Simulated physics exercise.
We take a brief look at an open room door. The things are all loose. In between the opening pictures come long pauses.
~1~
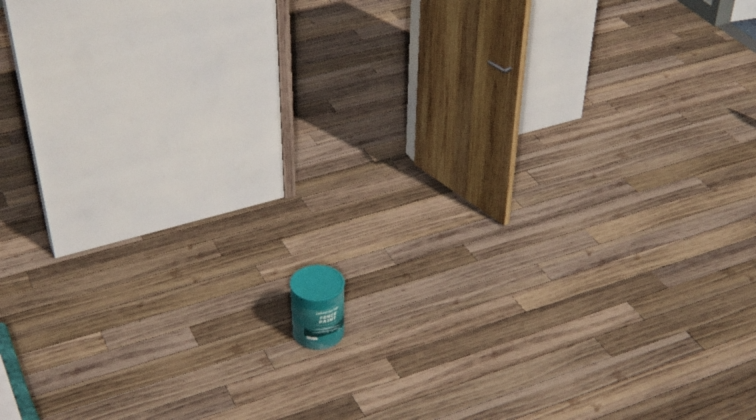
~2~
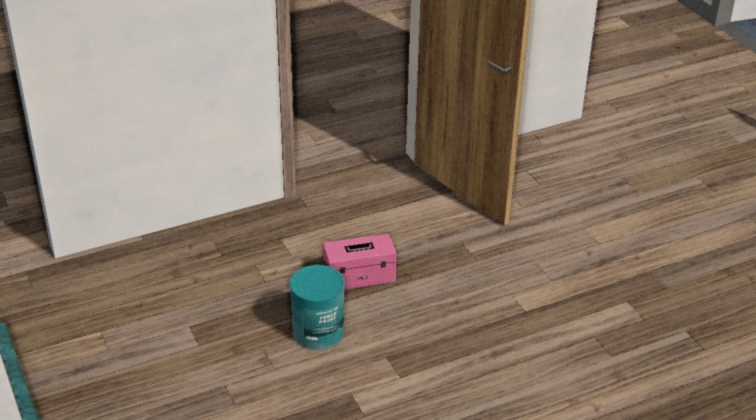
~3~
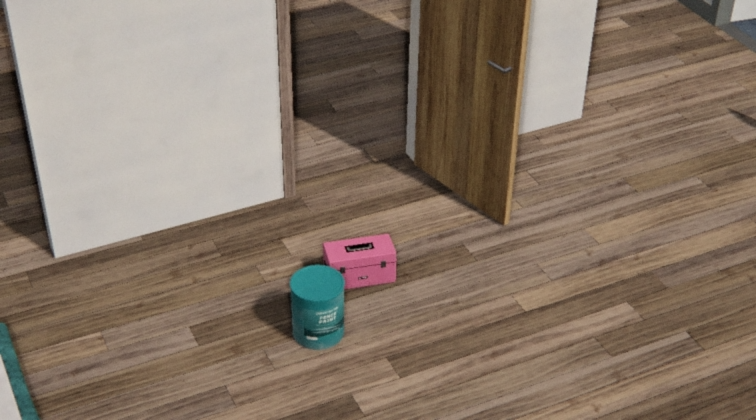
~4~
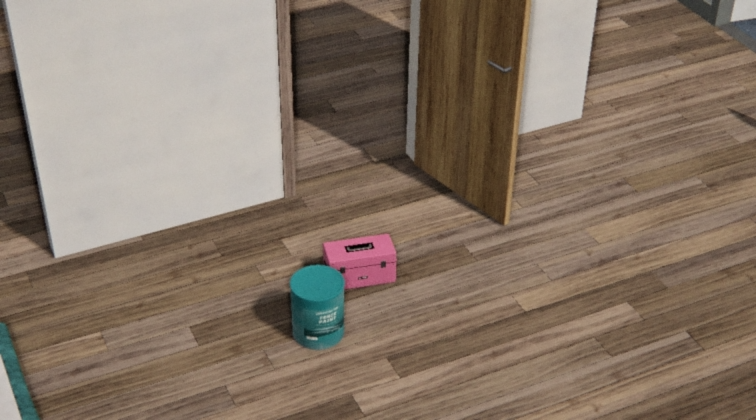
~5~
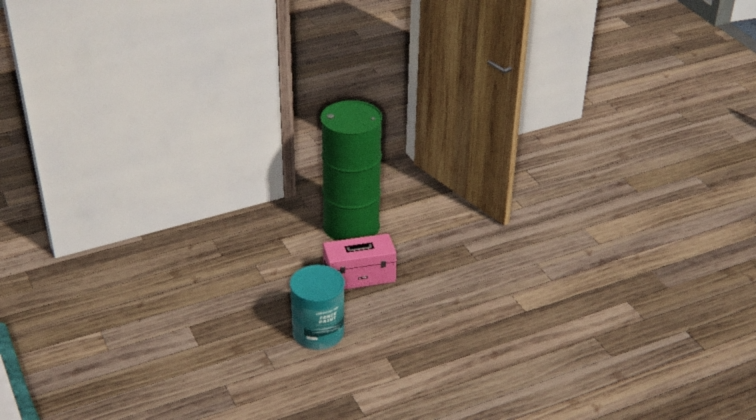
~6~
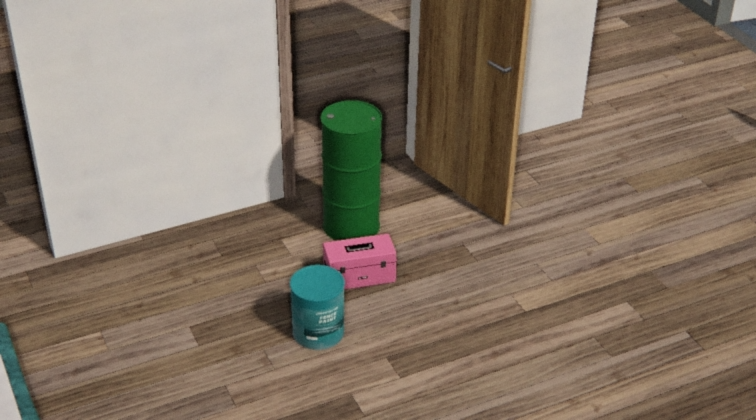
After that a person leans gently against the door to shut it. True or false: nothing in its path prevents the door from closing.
False.
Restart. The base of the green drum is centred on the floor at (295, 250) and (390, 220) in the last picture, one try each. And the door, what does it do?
First try: It swings home; second try: It gets caught partway.
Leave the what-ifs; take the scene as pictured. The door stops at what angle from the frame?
About 45°.
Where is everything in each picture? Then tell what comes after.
In the first picture, door wide open and still; turquoise pail (318, 308).
In the second picture, door wide open and still; turquoise pail (318, 308); pink toolbox (359, 262).
In the third picture, door wide open and still; turquoise pail (318, 308); pink toolbox (359, 262).
In the fourth picture, door wide open and still; turquoise pail (318, 308); pink toolbox (359, 262).
In the fifth picture, door wide open and still; turquoise pail (318, 308); pink toolbox (359, 262).
In the sixth picture, door wide open and still; green drum (352, 173); turquoise pail (318, 308).
Then, 0.60 s after the last picture, open by 90°.
Then, 1.00 s after the last picture, open by 71°.
Then, 1.40 s after the last picture, open by 51°.
At rest, open by 46°; all 3 in place. Seen from the same camera at the end, green drum near (350, 173).
